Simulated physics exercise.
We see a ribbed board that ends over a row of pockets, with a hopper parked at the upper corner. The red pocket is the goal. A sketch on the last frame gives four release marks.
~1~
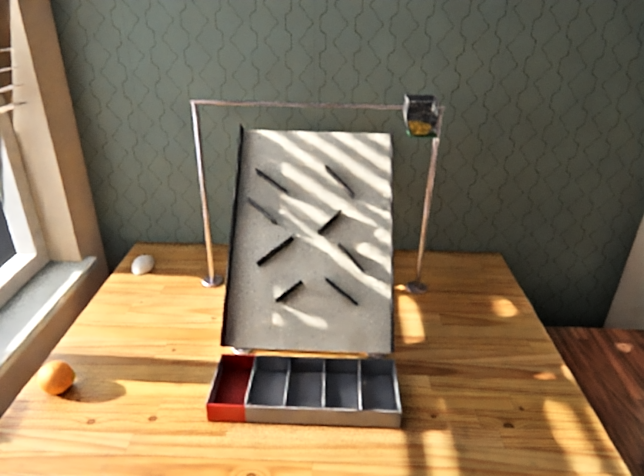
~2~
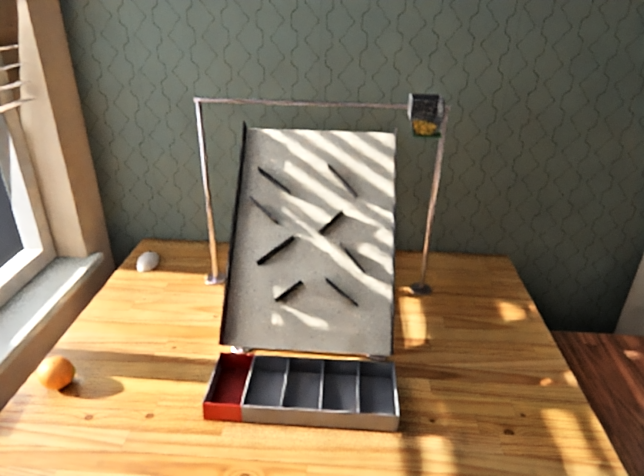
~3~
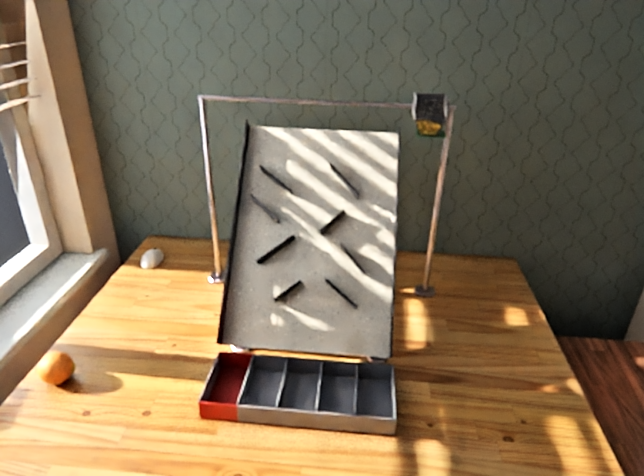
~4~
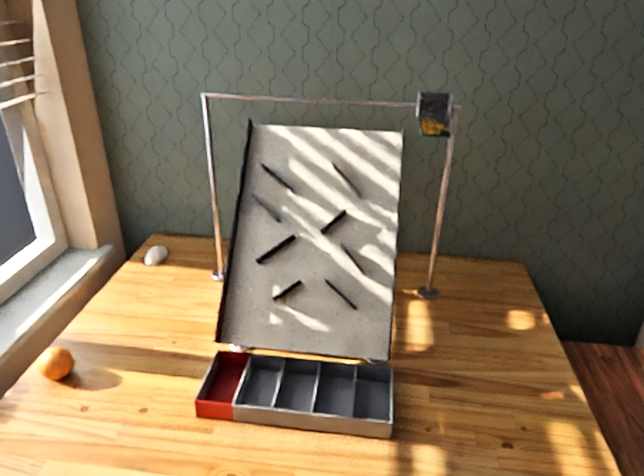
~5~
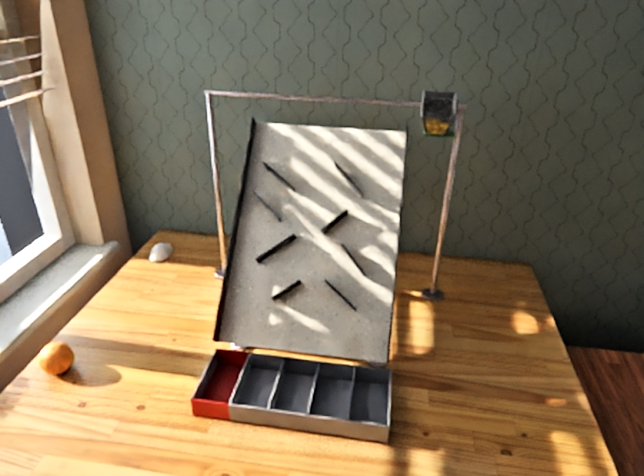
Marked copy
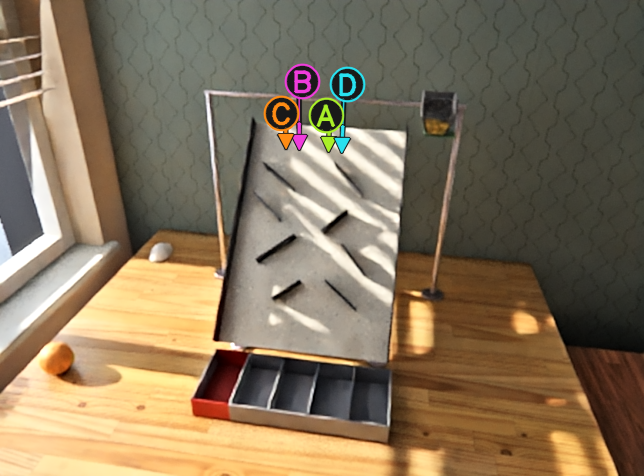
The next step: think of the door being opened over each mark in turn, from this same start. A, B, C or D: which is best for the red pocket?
A is best.
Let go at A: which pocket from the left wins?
The first from the left.
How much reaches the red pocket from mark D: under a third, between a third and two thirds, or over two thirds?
Under a third.
On the marked copy, mark A meets the board at (328, 146); mark B meets the board at (299, 144); mark C meets the board at (286, 143); mark D meets the board at (341, 147).
With A, close to half in the red pocket, close to a third in other pockets, a small share outside the box.
With B, close to a third in the red pocket, close to half in other pockets, a small share outside the box.
With C, close to a third in the red pocket, close to half in other pockets, a small share outside the box.
With D, close to a quarter in the red pocket, close to two thirds in other pockets, a small share outside the box.
